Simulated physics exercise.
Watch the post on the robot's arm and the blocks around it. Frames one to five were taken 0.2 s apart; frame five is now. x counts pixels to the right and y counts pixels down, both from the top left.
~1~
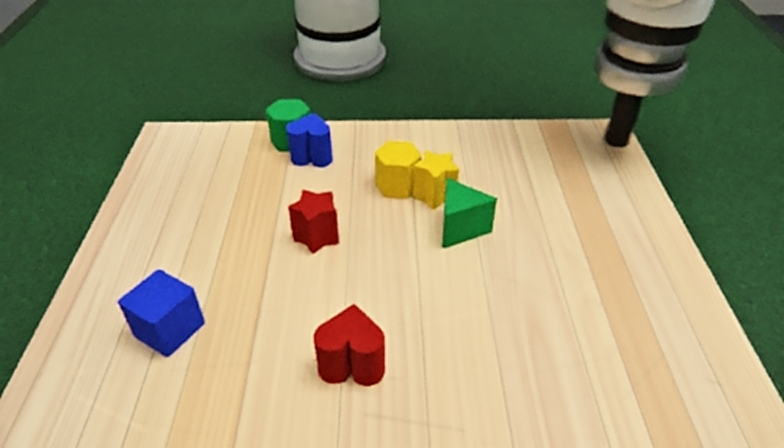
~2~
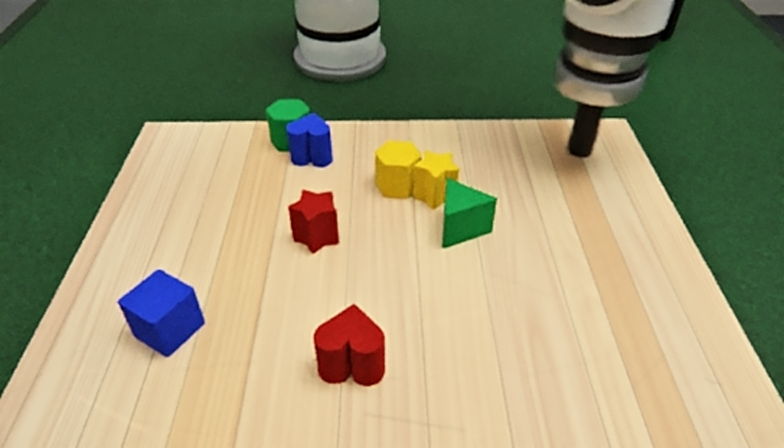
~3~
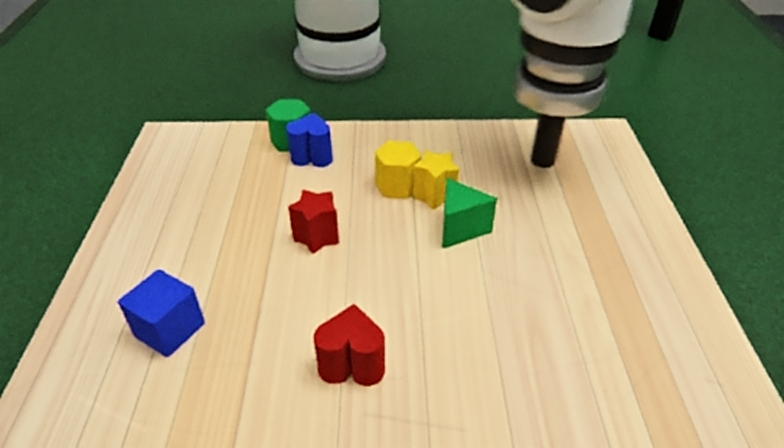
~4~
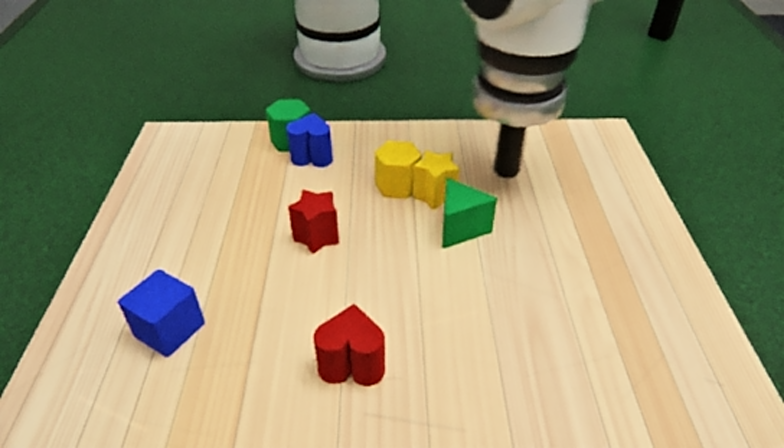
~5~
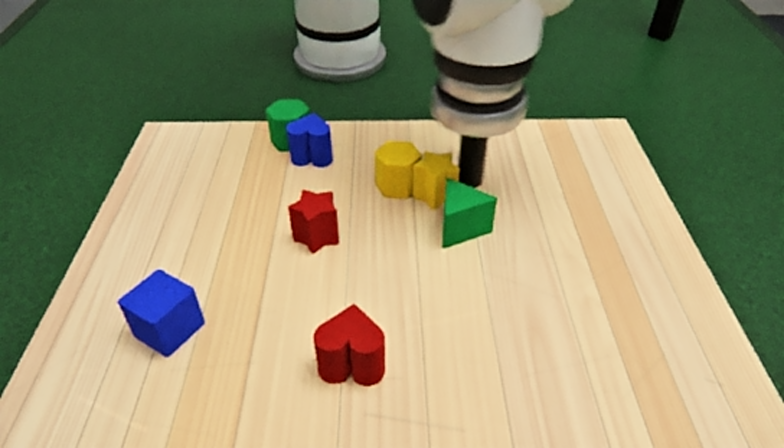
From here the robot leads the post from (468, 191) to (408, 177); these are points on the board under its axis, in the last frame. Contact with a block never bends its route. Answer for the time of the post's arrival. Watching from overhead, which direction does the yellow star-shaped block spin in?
Turns anticlockwise.
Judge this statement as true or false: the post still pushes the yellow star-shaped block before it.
Answer: False.
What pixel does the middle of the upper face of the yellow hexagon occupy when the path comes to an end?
(372, 155)
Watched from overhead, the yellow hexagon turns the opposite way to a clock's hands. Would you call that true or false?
False - the claim does not hold.
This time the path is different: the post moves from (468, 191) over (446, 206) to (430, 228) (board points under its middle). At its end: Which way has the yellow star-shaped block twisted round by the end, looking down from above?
From the top, the block rotates clockwise.
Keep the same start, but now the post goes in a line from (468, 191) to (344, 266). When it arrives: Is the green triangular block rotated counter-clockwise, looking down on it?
Going by the path, yes.
The first path, step by step. Halfway along, post at (438, 174); yellow hexagon at (377, 154), turned 25° clockwise; yellow star-shaped block at (420, 163), turned 35° anticlockwise.
At the end, post at (408, 167); yellow hexagon at (372, 155), turned 40° clockwise; yellow star-shaped block at (412, 164), turned 70° anticlockwise; green triangular block in place.
